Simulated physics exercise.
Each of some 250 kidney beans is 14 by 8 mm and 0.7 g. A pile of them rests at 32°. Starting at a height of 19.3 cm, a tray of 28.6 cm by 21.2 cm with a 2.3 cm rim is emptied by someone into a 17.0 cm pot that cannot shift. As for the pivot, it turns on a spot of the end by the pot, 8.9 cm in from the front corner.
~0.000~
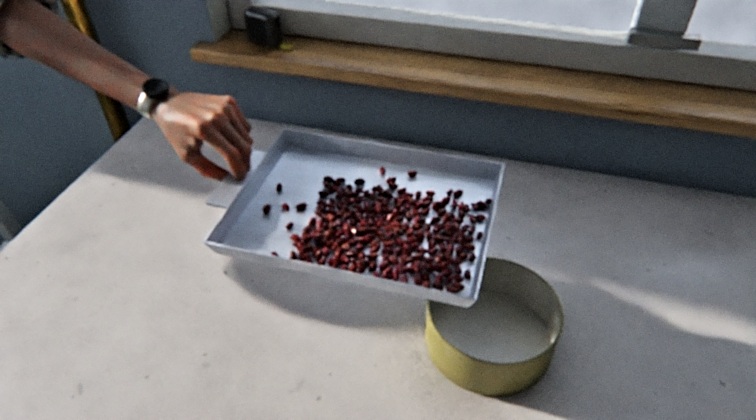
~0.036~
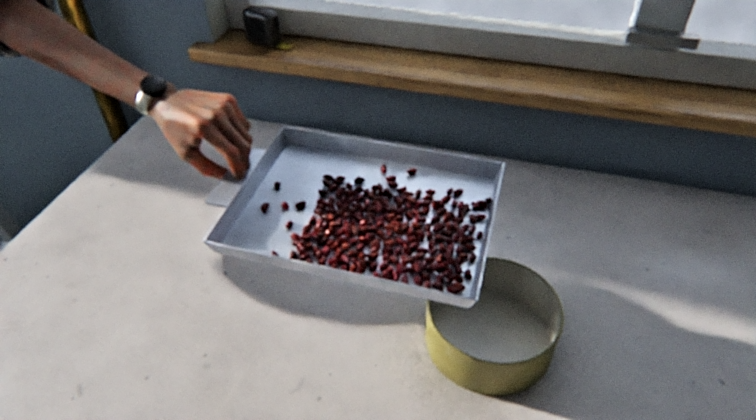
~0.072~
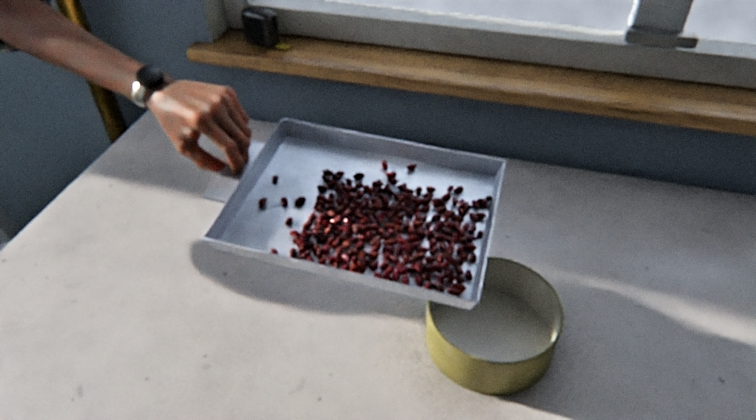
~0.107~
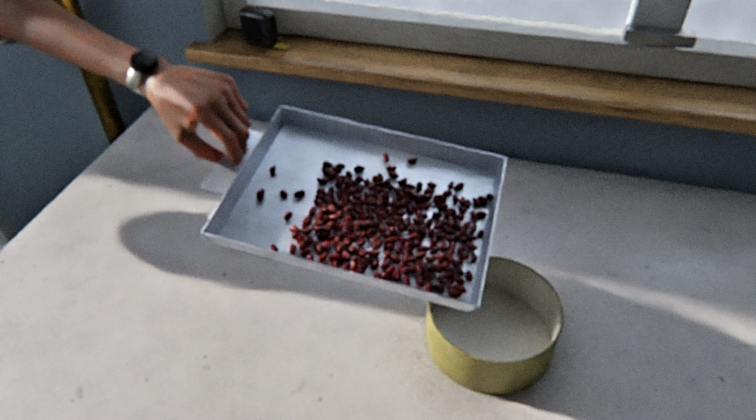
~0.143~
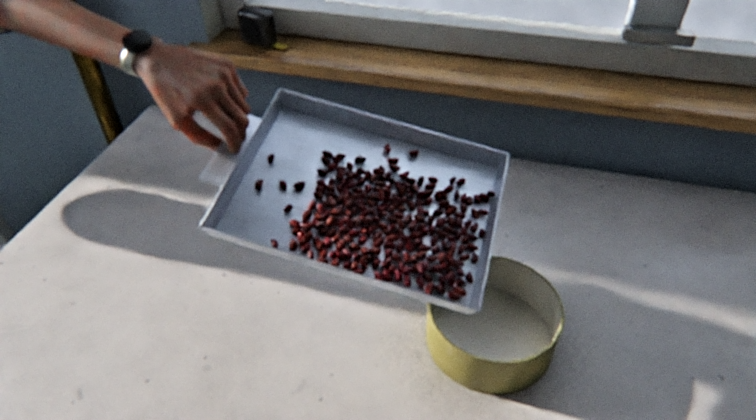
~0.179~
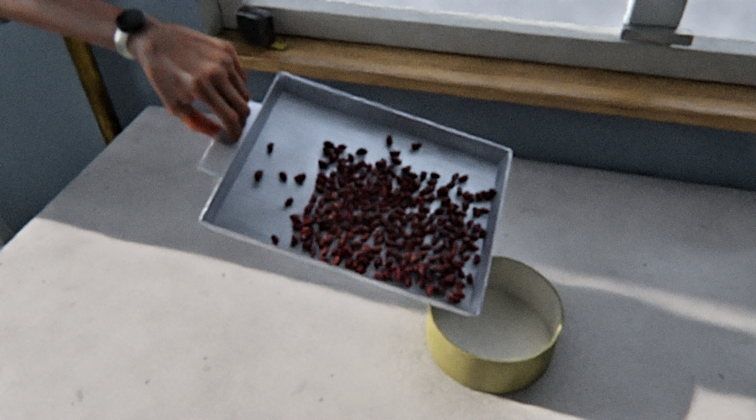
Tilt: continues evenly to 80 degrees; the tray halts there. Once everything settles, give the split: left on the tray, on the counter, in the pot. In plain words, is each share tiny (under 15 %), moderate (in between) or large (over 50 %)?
In order: Tray: There'll be not much; counter: There'll be over half the quantity; pot: There'll be not much.
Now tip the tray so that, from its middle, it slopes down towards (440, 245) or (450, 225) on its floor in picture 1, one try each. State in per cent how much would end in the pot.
Estimate: Some 30 % and some 40 % respectively.
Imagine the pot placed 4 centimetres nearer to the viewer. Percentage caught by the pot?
About 55 %.
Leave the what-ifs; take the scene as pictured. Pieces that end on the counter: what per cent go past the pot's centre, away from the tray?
About 60 per cent.
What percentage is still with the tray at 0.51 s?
Of the load, some 100 percent.
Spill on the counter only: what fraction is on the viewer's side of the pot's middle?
Share: Some 100 %.
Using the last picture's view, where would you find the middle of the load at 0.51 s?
Close to pixel (441, 272).
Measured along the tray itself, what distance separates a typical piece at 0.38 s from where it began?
By then it sits near 2 cm from where it began.
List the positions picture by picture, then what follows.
The first picture shows tray tilt 0 degrees, front corners at (212, 238) and (470, 292); middle of the pieces at (390, 229); pot at (494, 306).
The second picture shows tray tilt 1 degrees, front corners at (212, 238) and (471, 293); middle of the pieces at (390, 228).
The third picture shows tray tilt 3 degrees, front corners at (211, 235) and (472, 295), lowest corner right front; middle of the pieces at (391, 226).
The fourth picture shows tray tilt 8 degrees, front corners at (210, 229) and (473, 299), lowest corner right front; middle of the pieces at (391, 223).
The fifth picture shows tray tilt 13 degrees, front corners at (209, 223) and (474, 303), lowest corner right front; middle of the pieces at (393, 219).
The sixth picture shows tray tilt 19 degrees, front corners at (208, 217) and (474, 307), lowest corner right front; middle of the pieces at (394, 216); pot at (495, 304). The tray's pace is about 160 degrees a second.
After 0.38 s, tilt 51 degrees; the tray holds 100 %, the pot 0 %.
Then, at 0.51 s, tilt 72 degrees; the tray holds 100 %, the pot 0 %.
After 0.77 s, tilt 80 degrees; the tray holds 15 %, the pot 5 %.
In the end, at 2.3 s, tray 5 %, counter 90 %, pot 5 %.
